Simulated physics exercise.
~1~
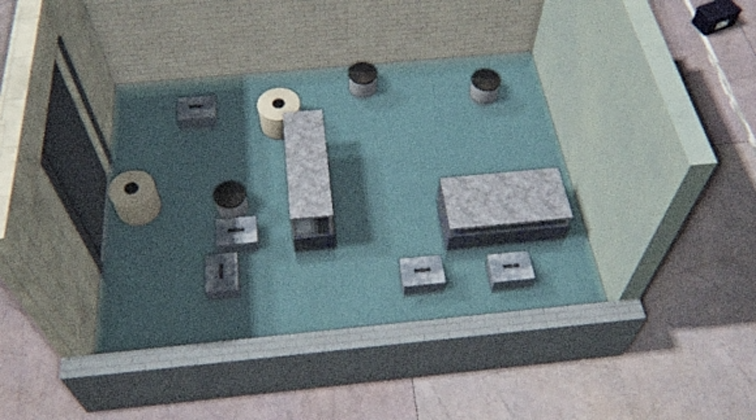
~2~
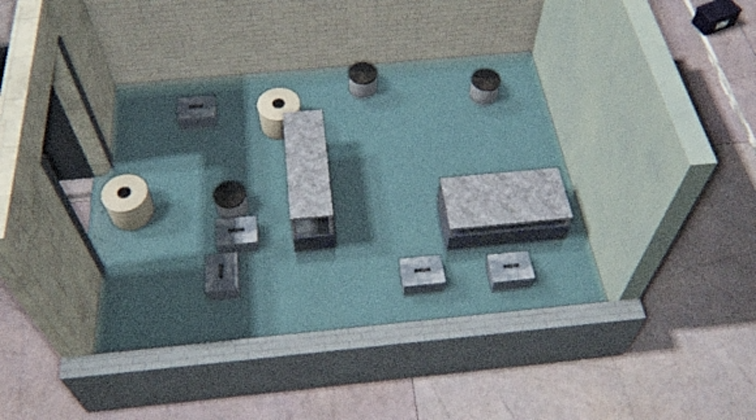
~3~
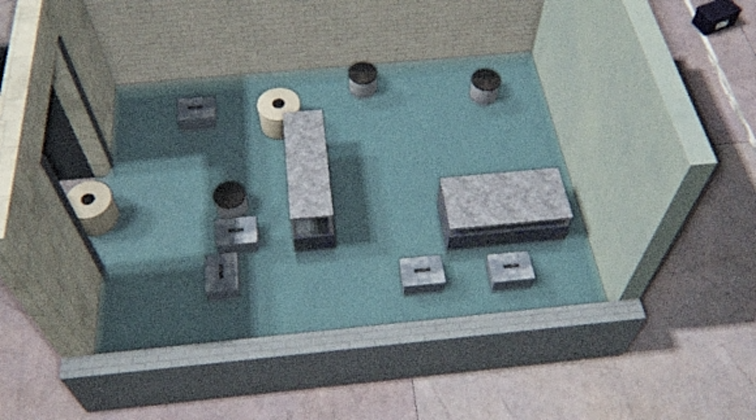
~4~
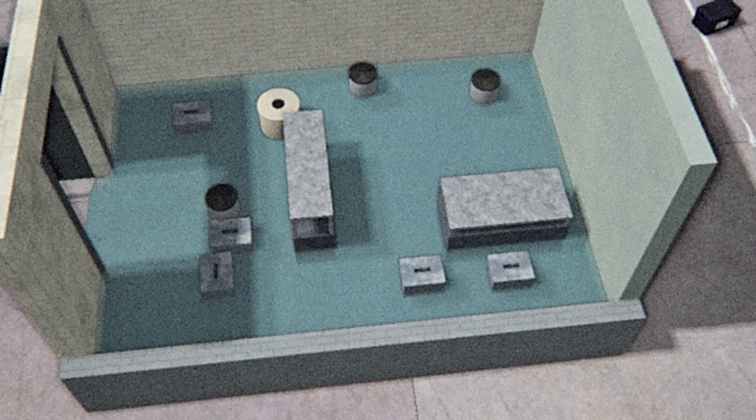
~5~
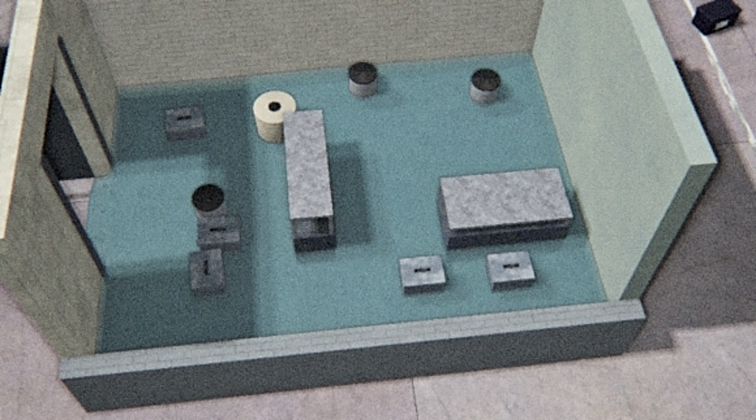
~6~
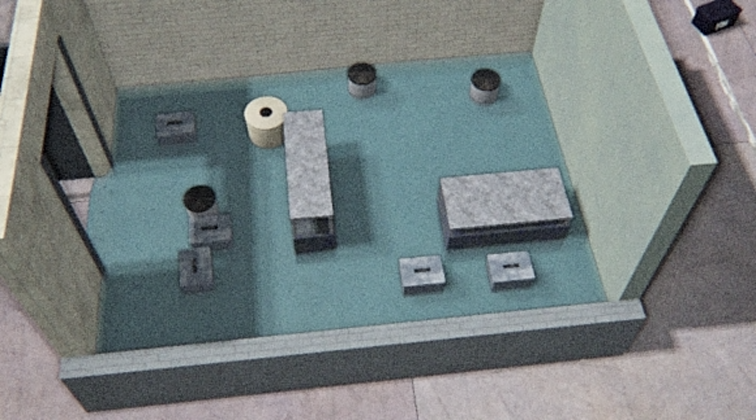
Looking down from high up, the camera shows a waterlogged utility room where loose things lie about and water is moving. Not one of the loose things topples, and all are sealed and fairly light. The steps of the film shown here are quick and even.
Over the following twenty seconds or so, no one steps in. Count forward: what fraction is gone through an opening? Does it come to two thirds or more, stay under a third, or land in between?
Two thirds or more.
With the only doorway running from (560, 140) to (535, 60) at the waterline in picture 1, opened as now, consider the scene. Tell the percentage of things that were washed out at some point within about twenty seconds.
Something like 60 percent.
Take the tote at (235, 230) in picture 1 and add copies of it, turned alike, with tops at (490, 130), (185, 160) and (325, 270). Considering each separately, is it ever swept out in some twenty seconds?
Well, taking each in turn, that's never removed, lost to the flow and finally lost to the flow.
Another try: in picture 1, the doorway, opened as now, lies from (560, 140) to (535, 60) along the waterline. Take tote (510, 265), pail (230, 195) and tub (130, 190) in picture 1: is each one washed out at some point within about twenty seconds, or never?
Remains, remains, remains.
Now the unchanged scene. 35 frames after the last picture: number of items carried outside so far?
The count is 8.
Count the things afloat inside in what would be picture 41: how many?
Counted: 2.
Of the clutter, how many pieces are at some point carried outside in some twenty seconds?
The count is 8.
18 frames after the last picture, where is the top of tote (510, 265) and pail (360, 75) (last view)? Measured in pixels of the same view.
I'd say close to (443, 285) and close to (189, 108).
A moment on, 1 of 10 are out; 9 afloat.
Next, 6 of 10 are out; 4 afloat.
Later, 8 of 10 are out; 2 afloat.
In the end, 8 of 10 are out; 2 afloat.
